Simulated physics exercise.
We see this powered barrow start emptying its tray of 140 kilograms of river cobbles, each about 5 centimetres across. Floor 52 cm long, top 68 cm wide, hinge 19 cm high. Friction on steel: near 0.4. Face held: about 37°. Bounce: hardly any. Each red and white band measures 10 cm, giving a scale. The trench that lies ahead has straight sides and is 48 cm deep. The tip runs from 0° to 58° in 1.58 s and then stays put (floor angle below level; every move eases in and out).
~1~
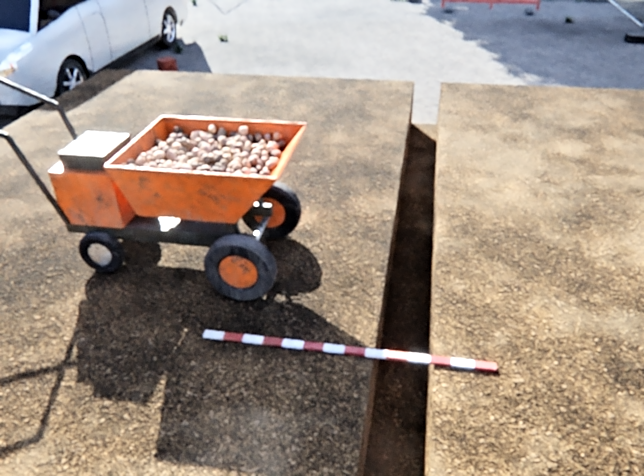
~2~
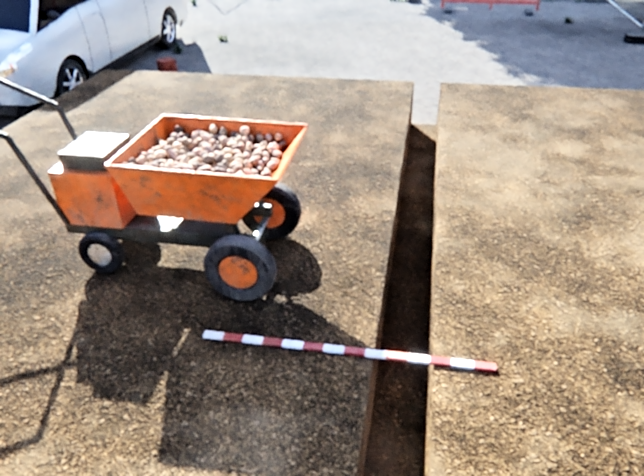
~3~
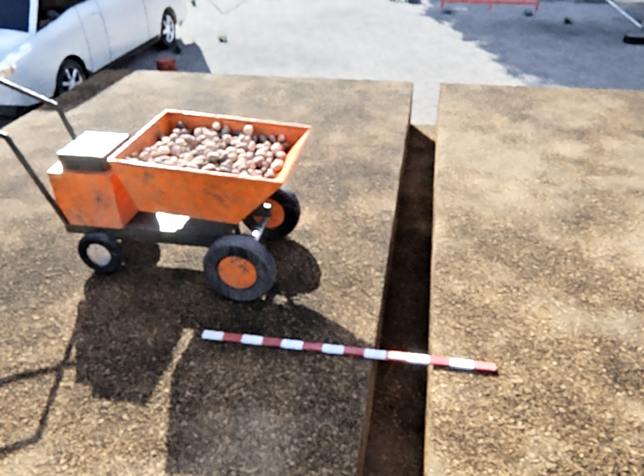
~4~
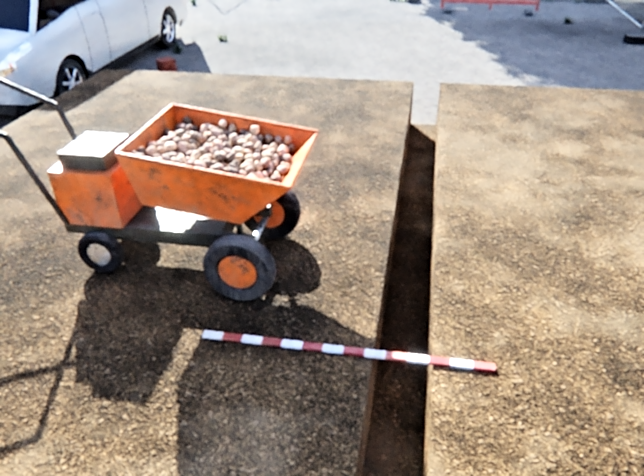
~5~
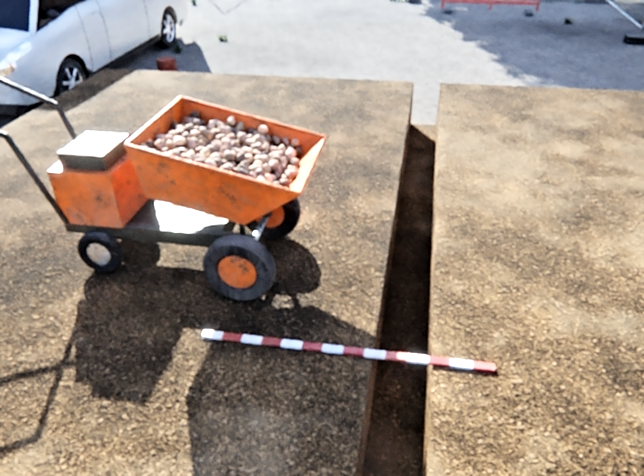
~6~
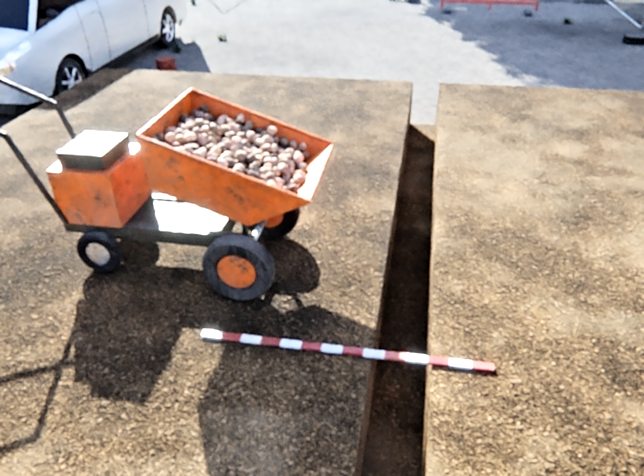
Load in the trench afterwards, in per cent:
63 %.
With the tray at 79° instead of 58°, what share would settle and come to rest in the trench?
In that case some 75 per cent.
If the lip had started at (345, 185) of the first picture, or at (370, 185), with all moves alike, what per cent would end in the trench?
Near 35 then near 15 percent.
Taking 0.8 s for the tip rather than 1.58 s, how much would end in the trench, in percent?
Something close to 65 per cent.
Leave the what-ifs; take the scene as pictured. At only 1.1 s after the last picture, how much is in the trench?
About 10 per cent by then.
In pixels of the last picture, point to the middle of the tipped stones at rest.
About (400, 332).
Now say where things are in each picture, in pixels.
The first picture shows lip at (276, 179), floor tilted 0°, highest stones at (204, 142).
In the second picture, the tray is at 1°, its lip at (278, 181); the top of the load is at (203, 140).
In the third picture, the tray is at 4°, its lip at (283, 183); the top of the load is at (194, 140).
In the fourth picture, the tray is at 8°, its lip at (291, 188); the top of the load is at (194, 134).
The fifth picture shows lip at (300, 194), floor tilted 13°, highest stones at (189, 129).
The sixth picture shows lip at (310, 202), floor tilted 19°, highest stones at (198, 122).
Then, 0.6 s after the last picture the floor is at 49°, 100 % in the tray; the foremost stones are at (340, 215).
Then, 1.1 s after the last picture the floor is at 58°, 80 % in the tray, 9 % short of the trench, 11 % in the trench; the foremost stones are at (417, 347).
Then, 1.4 s after the last picture the floor is at 58°, 56 % in the tray, 10 % short of the trench, 34 % in the trench; the foremost stones are at (423, 348).
Then, 3.4 s after the last picture the floor is at 58°, 23 % in the tray, 13 % short of the trench, 63 % in the trench; the foremost stones are at (425, 313).
